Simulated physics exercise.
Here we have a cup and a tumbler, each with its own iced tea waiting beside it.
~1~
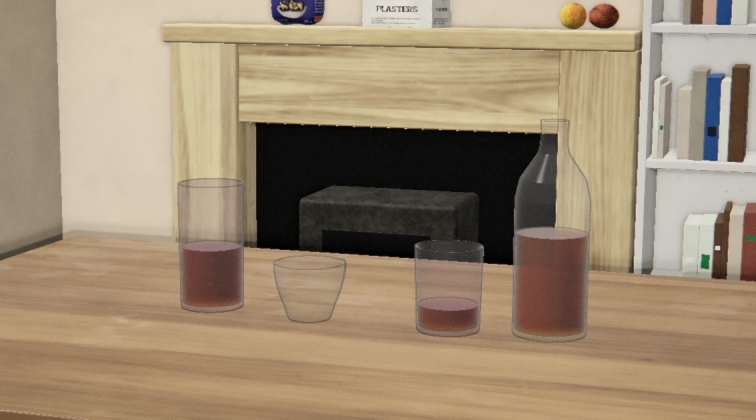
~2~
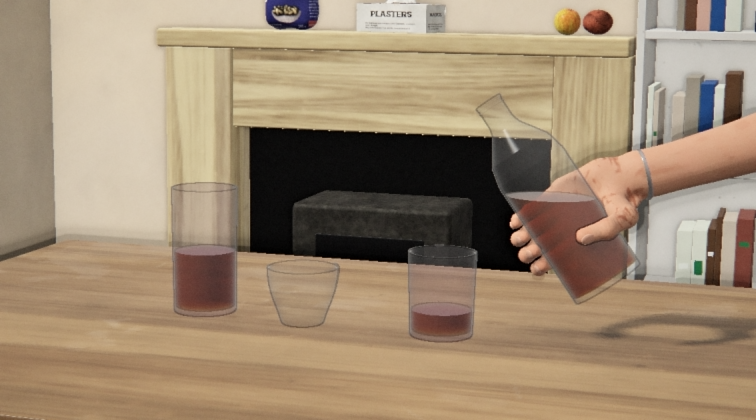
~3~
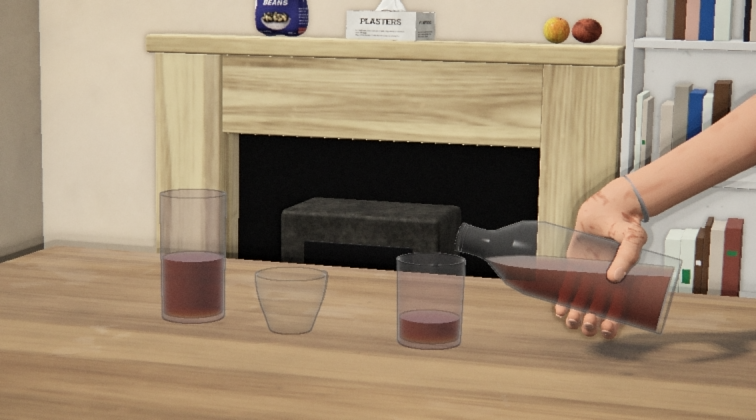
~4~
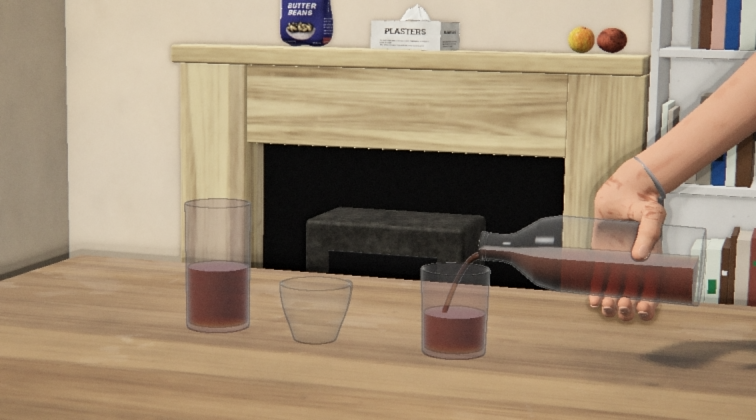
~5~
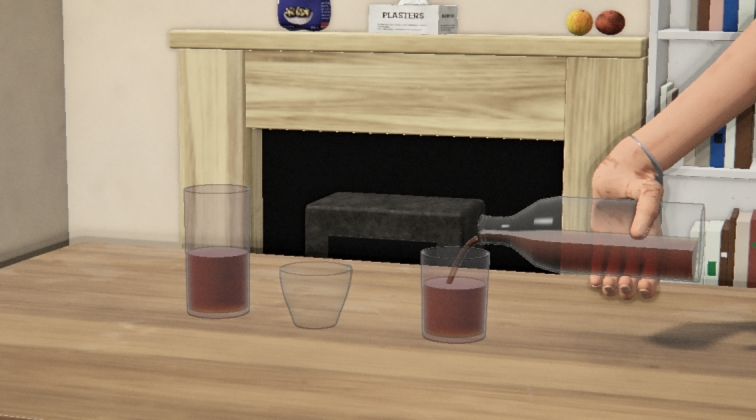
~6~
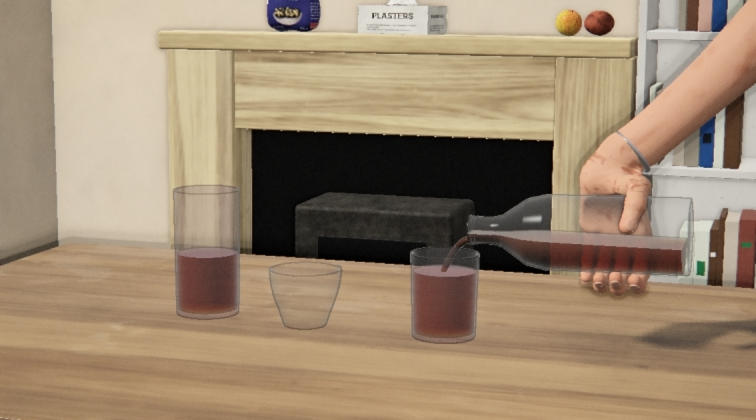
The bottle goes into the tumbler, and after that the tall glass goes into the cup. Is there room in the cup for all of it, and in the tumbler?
At the end, I expect the cup will spill; I expect the tumbler will spill.
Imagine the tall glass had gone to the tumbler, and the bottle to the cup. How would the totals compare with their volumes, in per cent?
About 100 % and 250 %.
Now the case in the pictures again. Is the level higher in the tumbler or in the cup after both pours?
Answer: The one on the right.
Shortly, the tumbler is full to the brim, some went over its rim.
At the finish, the cup is full to the brim, some went over its rim; the tumbler is full to the brim, some went over its rim.
